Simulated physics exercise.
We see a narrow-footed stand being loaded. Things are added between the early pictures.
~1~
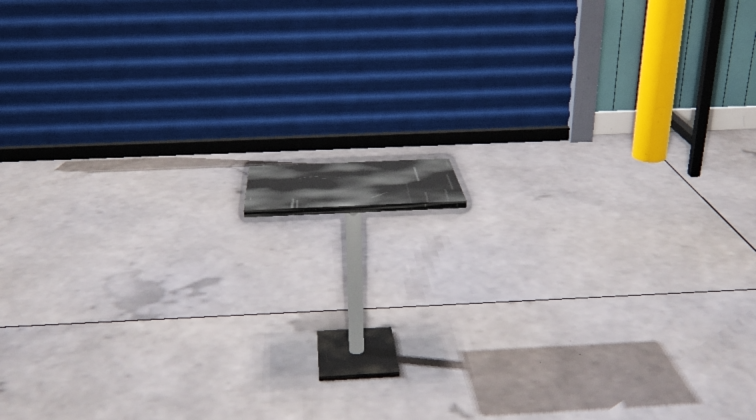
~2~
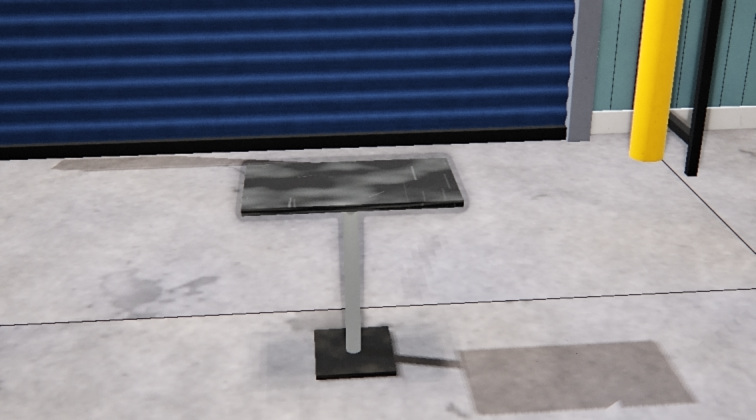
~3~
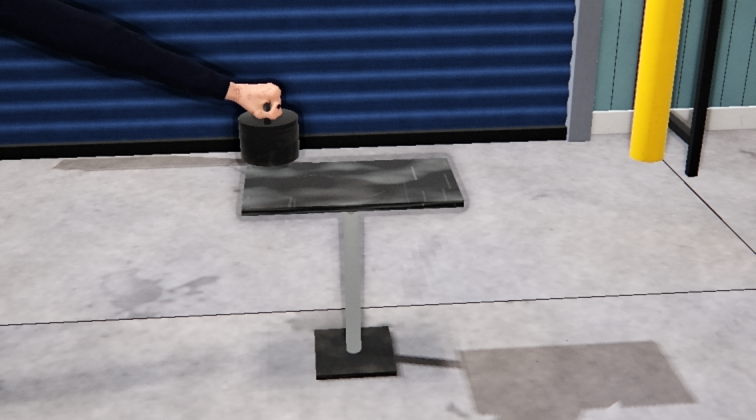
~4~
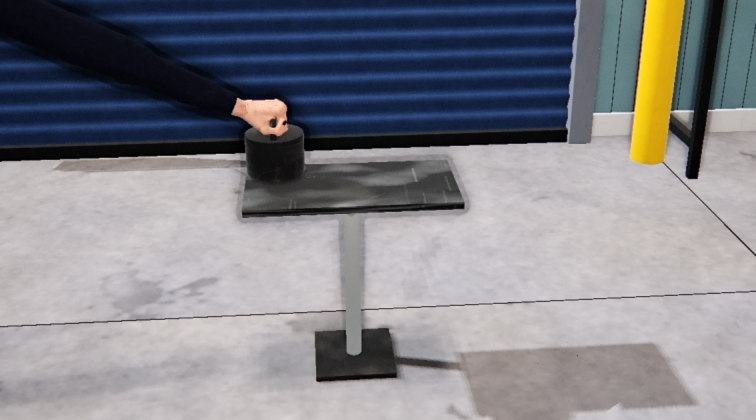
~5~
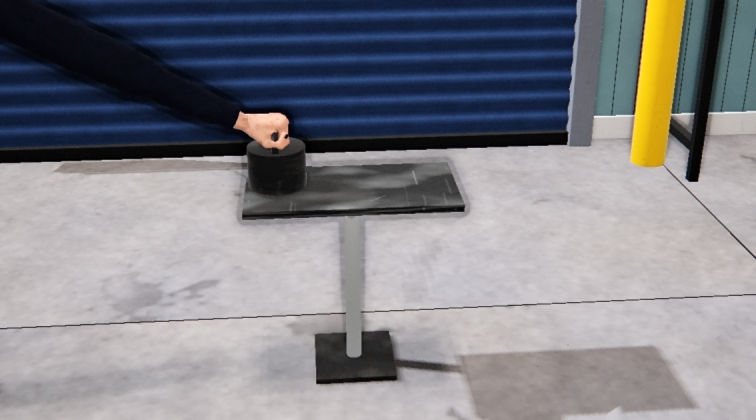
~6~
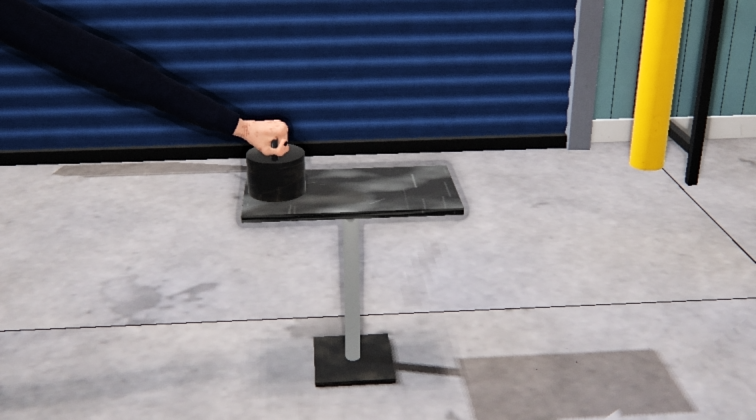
The clip shows a black side table on a concrete floor before a blue shutter; a dark-sleeved arm enters from the left, holding a black cylindrical object by its top, and lowers it onto the tabletop's left side.
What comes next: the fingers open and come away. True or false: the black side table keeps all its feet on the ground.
False.
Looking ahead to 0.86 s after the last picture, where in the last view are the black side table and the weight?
Roughly (201, 239) and (136, 284).
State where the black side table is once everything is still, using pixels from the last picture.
(153, 287).
Then, 0.68 s after the last picture, black side table tipped 22° from how it was near (273, 194).
Then, 0.86 s after the last picture, black side table tipped 53° from how it was near (201, 239).
Then, 1.08 s after the last picture, black side table tipped 70° from how it was near (158, 274).
At rest, the black side table overbalances, near (153, 287).
